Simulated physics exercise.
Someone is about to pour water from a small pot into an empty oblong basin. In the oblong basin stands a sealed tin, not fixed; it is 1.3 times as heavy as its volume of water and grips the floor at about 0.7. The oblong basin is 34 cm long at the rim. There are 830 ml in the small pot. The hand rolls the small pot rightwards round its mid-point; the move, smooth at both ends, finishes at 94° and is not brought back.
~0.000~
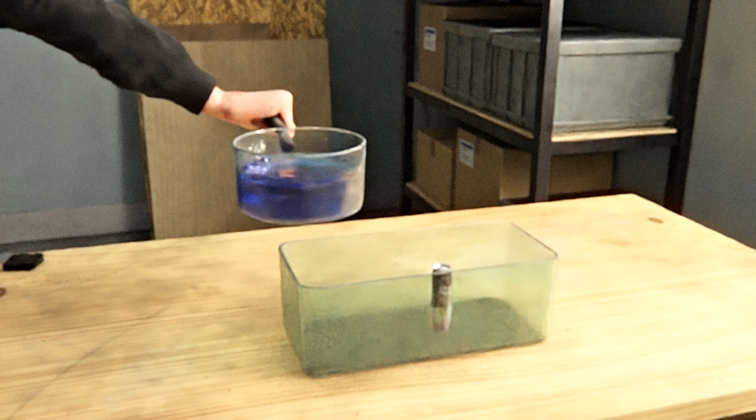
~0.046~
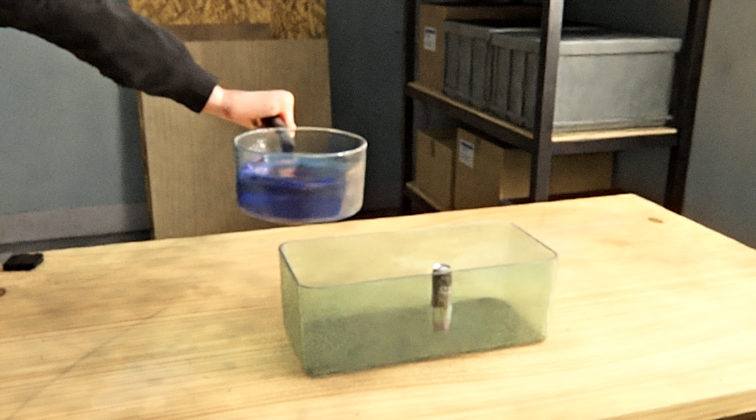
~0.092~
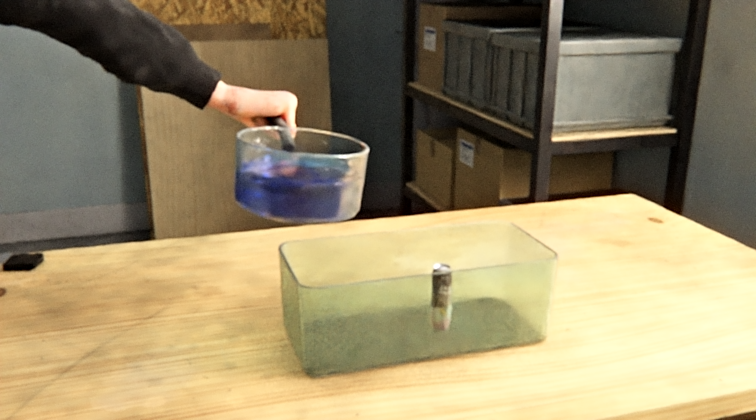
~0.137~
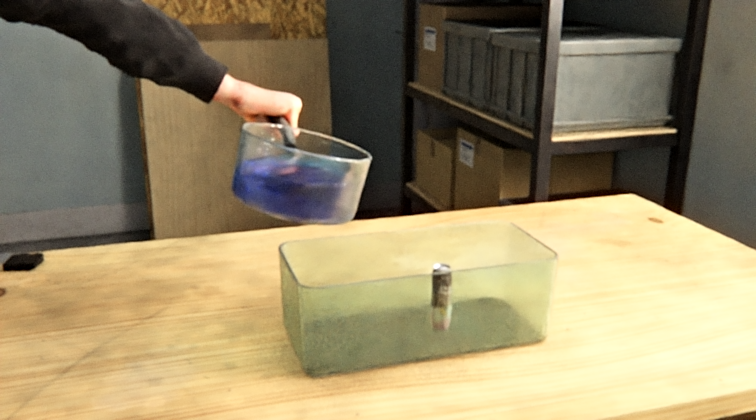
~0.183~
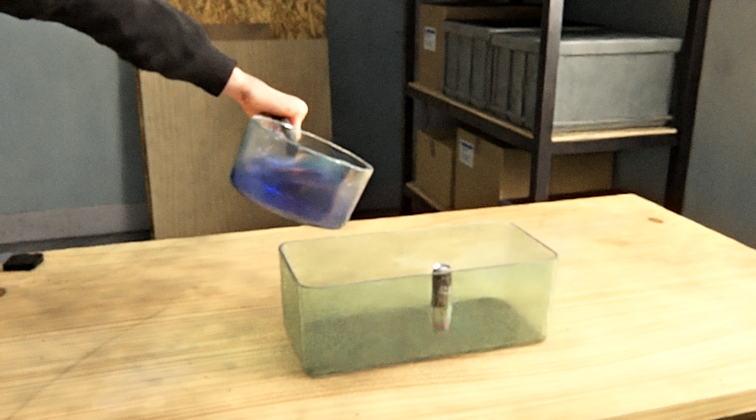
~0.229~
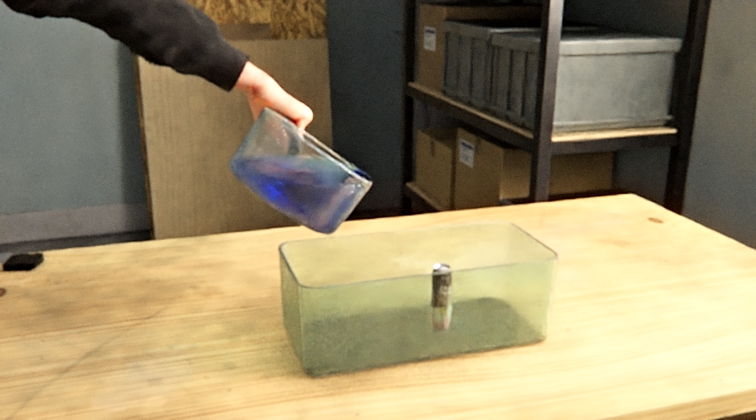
A clear round pot of blue-violet liquid is held by a dark-sleeved arm from the upper left, above a light wooden table seen from slightly above by a still camera. Below it sits a pale green, see-through oblong basin with a small tin at its middle, before shelves of grey bins and cardboard boxes. The hand tilts the pot rightwards, slowly, then more steeply.
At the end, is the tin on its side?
The tin stays up.
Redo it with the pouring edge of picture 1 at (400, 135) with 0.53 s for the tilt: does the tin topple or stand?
Then it goes over.
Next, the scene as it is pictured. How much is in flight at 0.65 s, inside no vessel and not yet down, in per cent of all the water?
About 6 per cent.
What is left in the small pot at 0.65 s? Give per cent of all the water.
Near 14 in a hundred.
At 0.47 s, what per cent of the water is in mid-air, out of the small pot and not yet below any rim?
Some 36 per cent.
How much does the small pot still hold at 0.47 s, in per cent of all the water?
Some 36 per cent.
After 0.47 s the tilt is 91° and 36 per cent is still to pour; the tin stands where it began.
After 0.65 s the tilt is 94° and 14 per cent is still to pour; the tin stands where it began.
After 0.83 s the tilt is 94° and 5 per cent is still to pour; the tin stands where it began.
After 1.03 s the tilt is 94° and 2 per cent is still to pour; the tin stands where it began.
In the end the tin stands where it began.
